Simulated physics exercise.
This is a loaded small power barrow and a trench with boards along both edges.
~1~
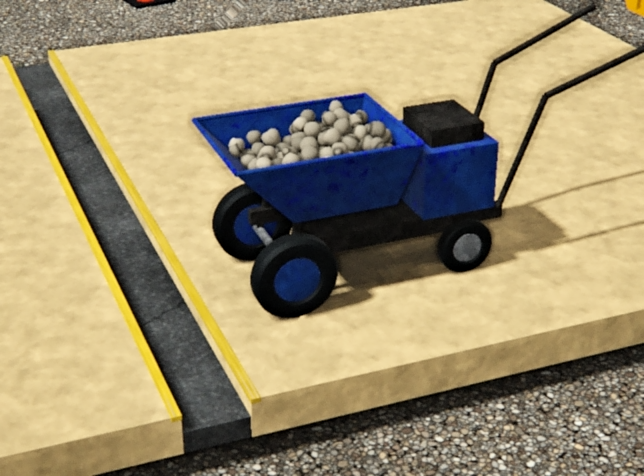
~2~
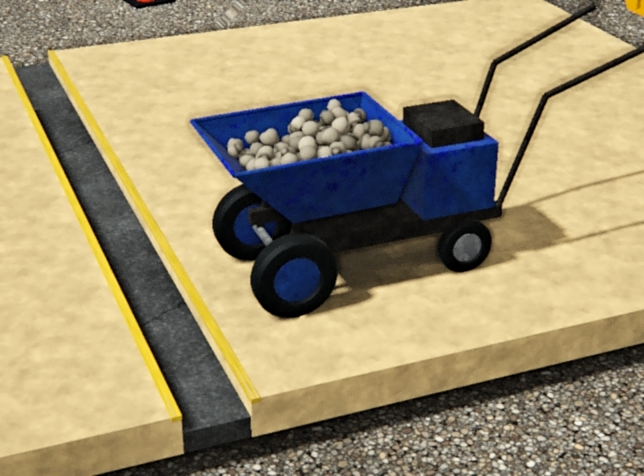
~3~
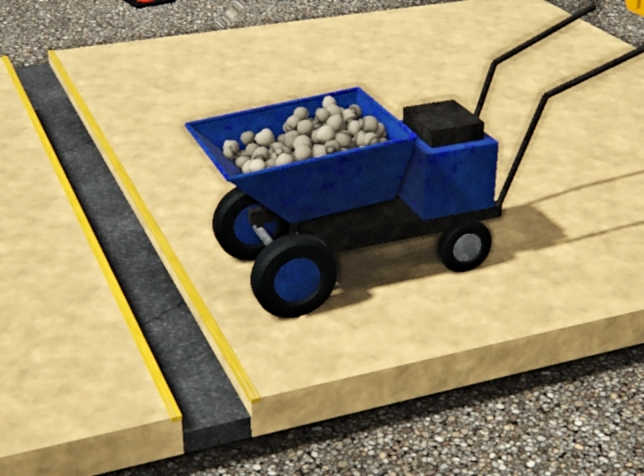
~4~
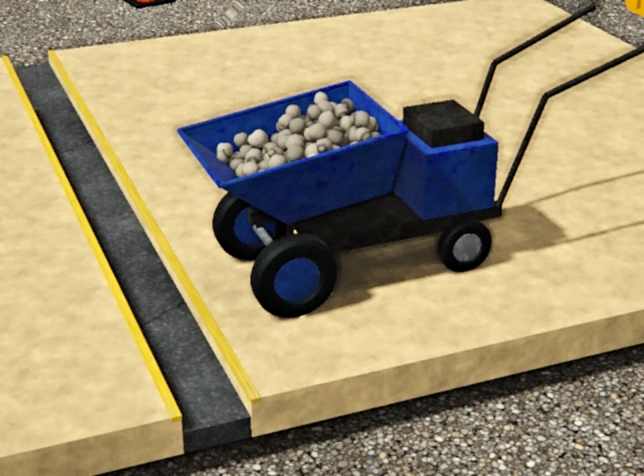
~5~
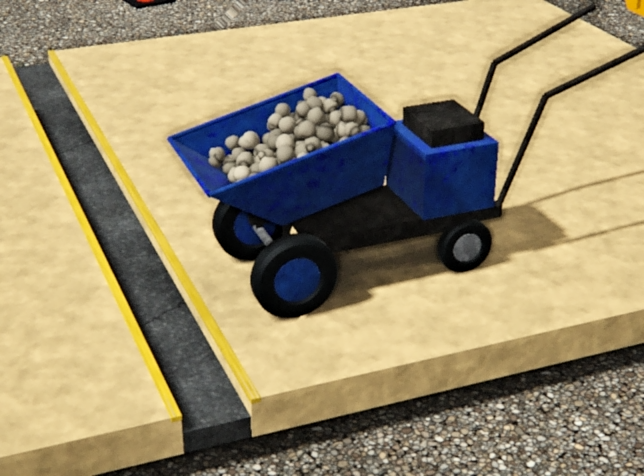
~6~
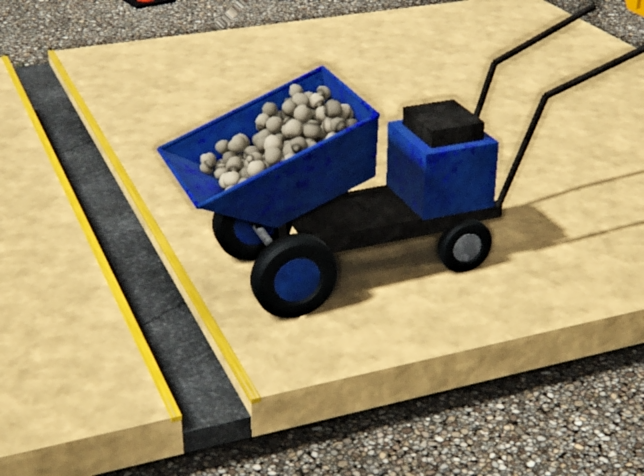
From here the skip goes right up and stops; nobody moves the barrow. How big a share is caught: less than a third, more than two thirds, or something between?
Between the edges lies under a third of the load.
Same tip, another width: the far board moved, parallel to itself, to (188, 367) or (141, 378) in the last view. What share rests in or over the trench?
First some 0, then 30 per cent.
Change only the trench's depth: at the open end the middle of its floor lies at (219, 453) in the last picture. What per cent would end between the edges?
Roughly 20 in a hundred.
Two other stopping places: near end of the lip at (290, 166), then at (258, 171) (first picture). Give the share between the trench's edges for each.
In turn 70 and 50 in a hundred.
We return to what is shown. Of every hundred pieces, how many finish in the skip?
It comes to 20 per cent or so.
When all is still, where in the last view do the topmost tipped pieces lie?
Near (104, 295).
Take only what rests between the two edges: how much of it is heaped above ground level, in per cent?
Roughly 25 in a hundred.
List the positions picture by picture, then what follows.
Lip of the skip at (237, 175), level; top of the load at (333, 138), river pebbles; first edge of the trench at (232, 358); far edge at (156, 374), the trench over half as wide as the skip, and shallow for its width, in the first frame.
Lip of the skip at (235, 176), level; top of the load at (331, 137), in the second frame.
Lip of the skip at (229, 180), tipped barely; top of the load at (344, 139), in the third frame.
Lip of the skip at (220, 186), tipped a little; top of the load at (330, 138), in the fourth frame.
Lip of the skip at (210, 195), tipped a little; top of the load at (333, 124), in the fifth frame.
Lip of the skip at (199, 207), tipped clearly; top of the load at (321, 119); first edge of the trench at (232, 358); far edge at (156, 374), in the sixth frame.
Soon after the last picture, skip tipped steeply; all in the skip.
A little later, skip tipped steeply; most in the skip; a stray few in or heaped over the trench; about a quarter beyond it; a stray few falling.
Later still, skip tipped right over; about a quarter in the skip; a small part in or heaped over the trench; about two thirds beyond it.
At rest, skip tipped right over; about a quarter in the skip; a small part in or heaped over the trench; about two thirds beyond it.
